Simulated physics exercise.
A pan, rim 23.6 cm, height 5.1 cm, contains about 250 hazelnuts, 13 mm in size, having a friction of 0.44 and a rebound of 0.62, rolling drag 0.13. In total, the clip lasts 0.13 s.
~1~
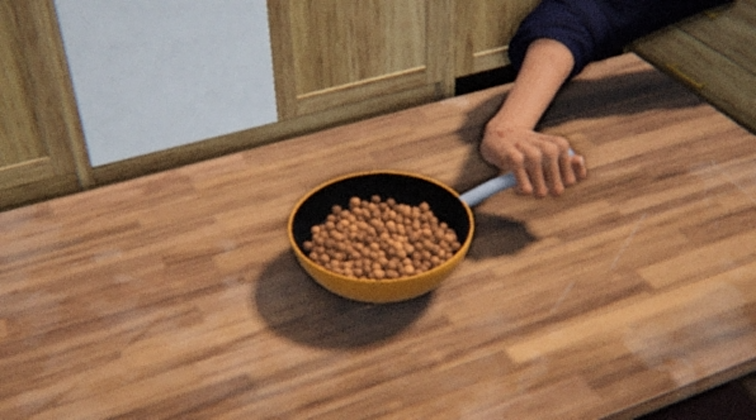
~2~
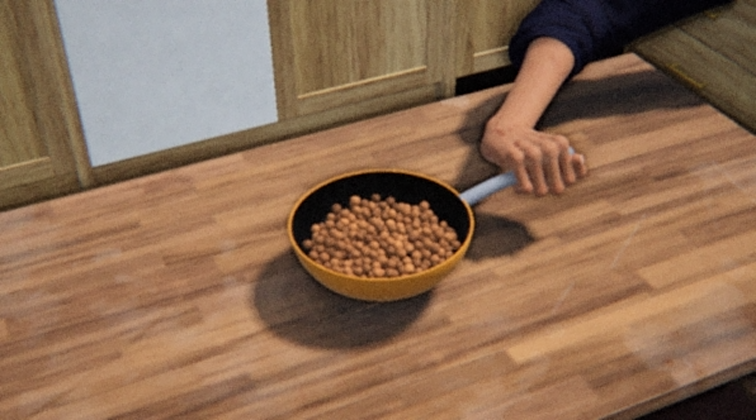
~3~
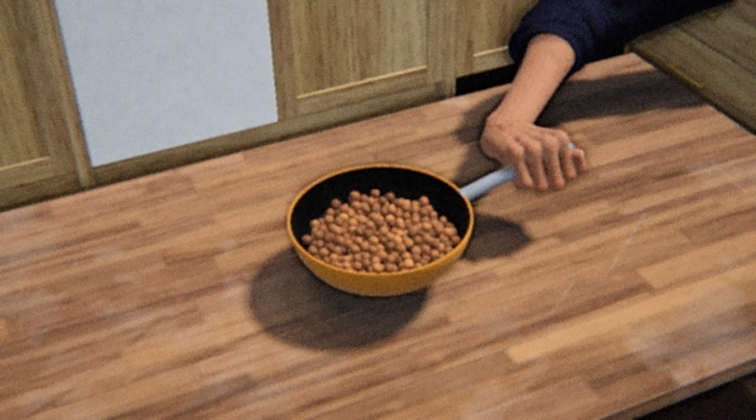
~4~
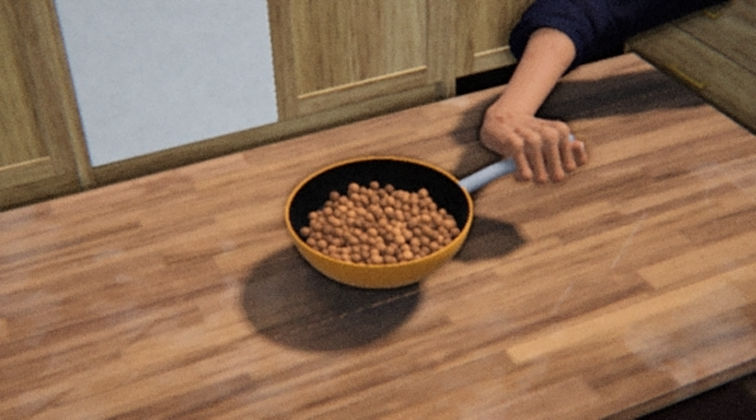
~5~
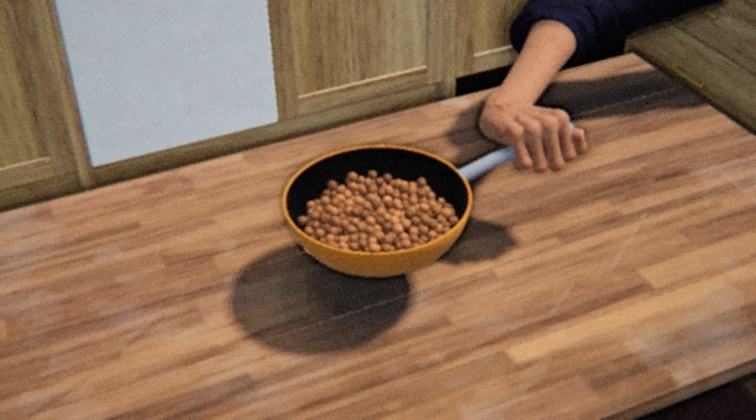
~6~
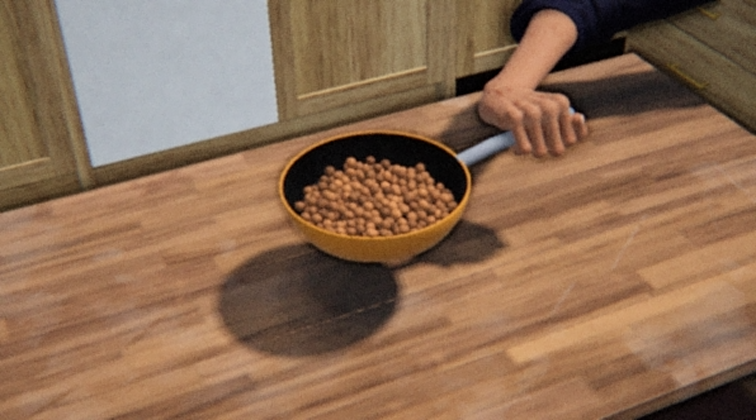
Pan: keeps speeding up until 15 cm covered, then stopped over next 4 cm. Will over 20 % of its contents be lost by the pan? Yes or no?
No.
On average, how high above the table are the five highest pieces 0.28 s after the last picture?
Estimate: Close to 33 cm.
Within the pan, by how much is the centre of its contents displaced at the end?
I'd put it at about 2.0 cm.
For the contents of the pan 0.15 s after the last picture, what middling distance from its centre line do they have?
6.5 cm.
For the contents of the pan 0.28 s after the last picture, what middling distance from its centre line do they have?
The distance comes out around 7.0 cm.
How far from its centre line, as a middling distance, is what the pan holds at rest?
That works out to around 6.5 centimetres.
Then, 0.15 s after the last picture, pan 100 %; middle of the pieces not yet landed near (353, 89).
Then, 0.28 s after the last picture, pan 100 %; middle of the pieces not yet landed near (335, 86).
Then, 0.39 s after the last picture, pan 95 %, in the air 5 %; middle of the pieces not yet landed near (333, 129).
Then, 0.50 s after the last picture, pan 95 %, in the air 5 %; middle of the pieces not yet landed near (340, 135).
In the end, pan 95 %, fallen left of where it stops 5 %.
